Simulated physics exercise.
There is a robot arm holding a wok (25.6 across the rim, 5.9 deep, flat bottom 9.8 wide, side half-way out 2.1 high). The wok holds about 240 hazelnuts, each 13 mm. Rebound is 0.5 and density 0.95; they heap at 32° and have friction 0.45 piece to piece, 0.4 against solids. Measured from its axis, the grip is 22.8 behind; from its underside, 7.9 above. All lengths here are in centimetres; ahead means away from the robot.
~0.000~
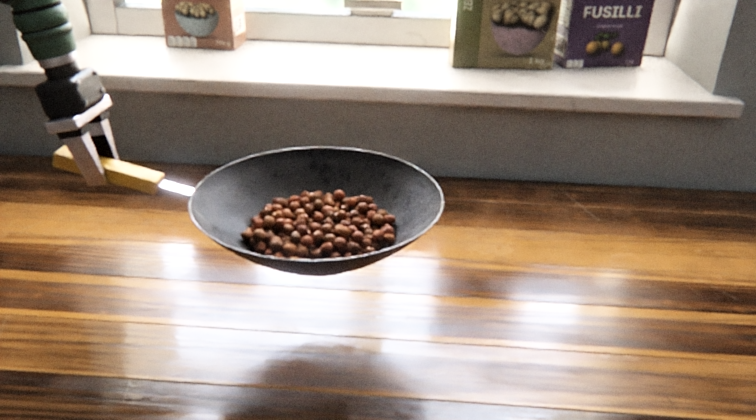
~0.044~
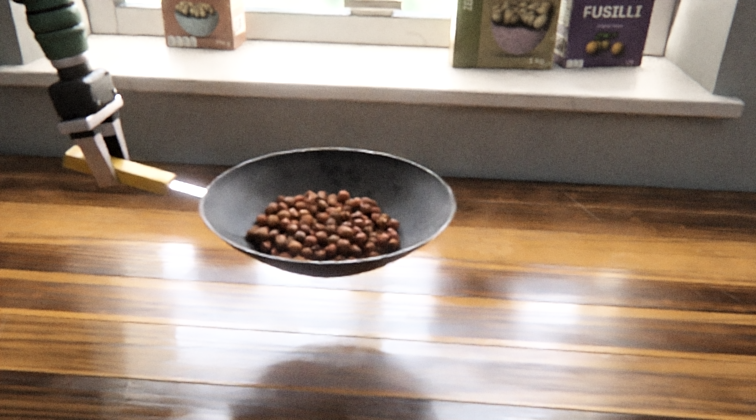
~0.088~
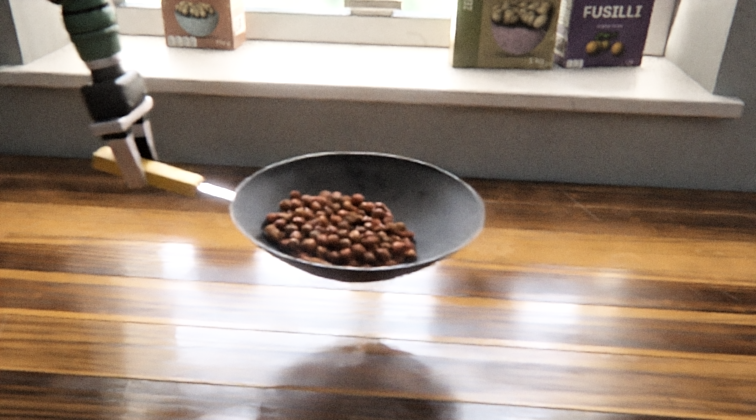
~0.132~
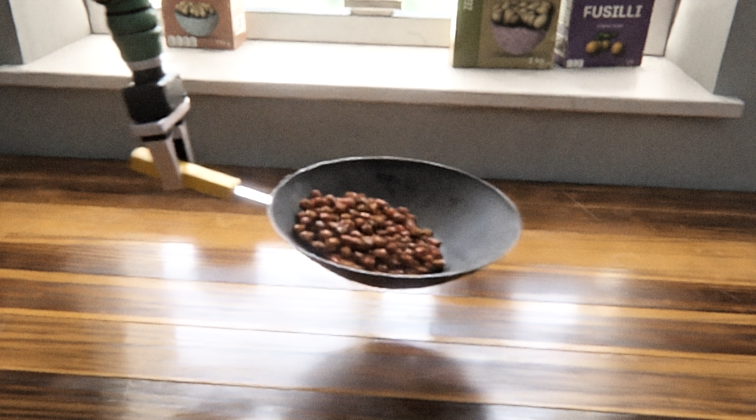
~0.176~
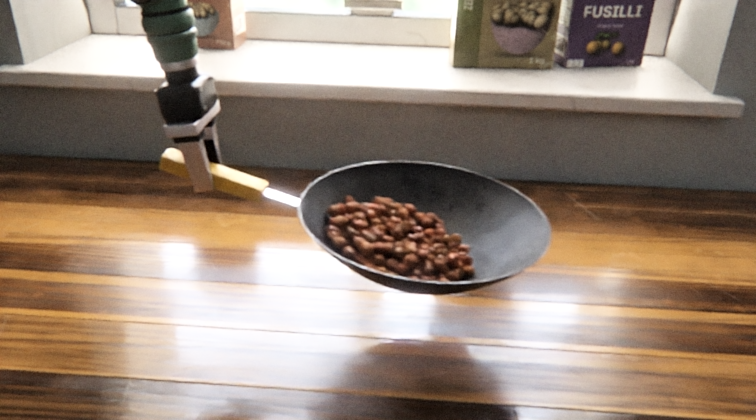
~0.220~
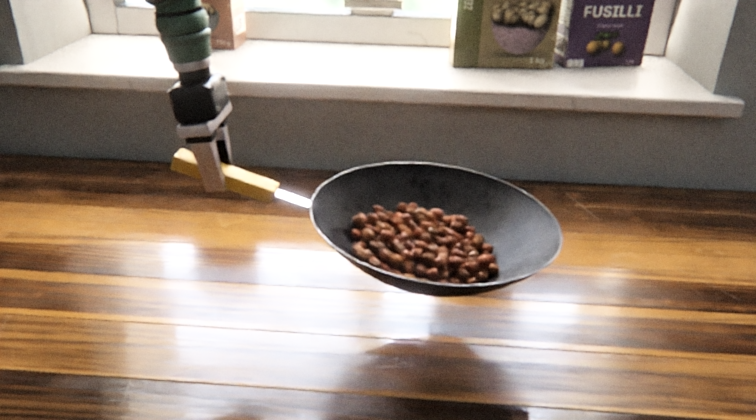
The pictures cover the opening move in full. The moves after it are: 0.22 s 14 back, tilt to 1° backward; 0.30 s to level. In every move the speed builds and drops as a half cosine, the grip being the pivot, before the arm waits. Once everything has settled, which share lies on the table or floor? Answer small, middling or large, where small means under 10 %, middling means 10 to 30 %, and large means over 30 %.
Small.
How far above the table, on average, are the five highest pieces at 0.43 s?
About 19 cm.
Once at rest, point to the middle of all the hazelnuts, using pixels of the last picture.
Centre at rest: About (288, 227).
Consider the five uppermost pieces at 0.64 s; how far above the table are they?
About 13 cm above the table.
After 0.43 s, level, highest piece 20 above the table; 228 in the wok, 13 in flight or on a rim.
After 0.64 s, level, highest piece 13 above the table; 230 in the wok, 3 on the table or floor, 8 in flight or on a rim.
After 0.94 s, level, highest piece 13 above the table; 230 in the wok, 11 on the table or floor.
After 1.99 s, level, highest piece 13 above the table; 230 in the wok, 11 on the table or floor.
At rest, 230 in the wok, 11 on the table or floor. That is 5 % on the table or floor.
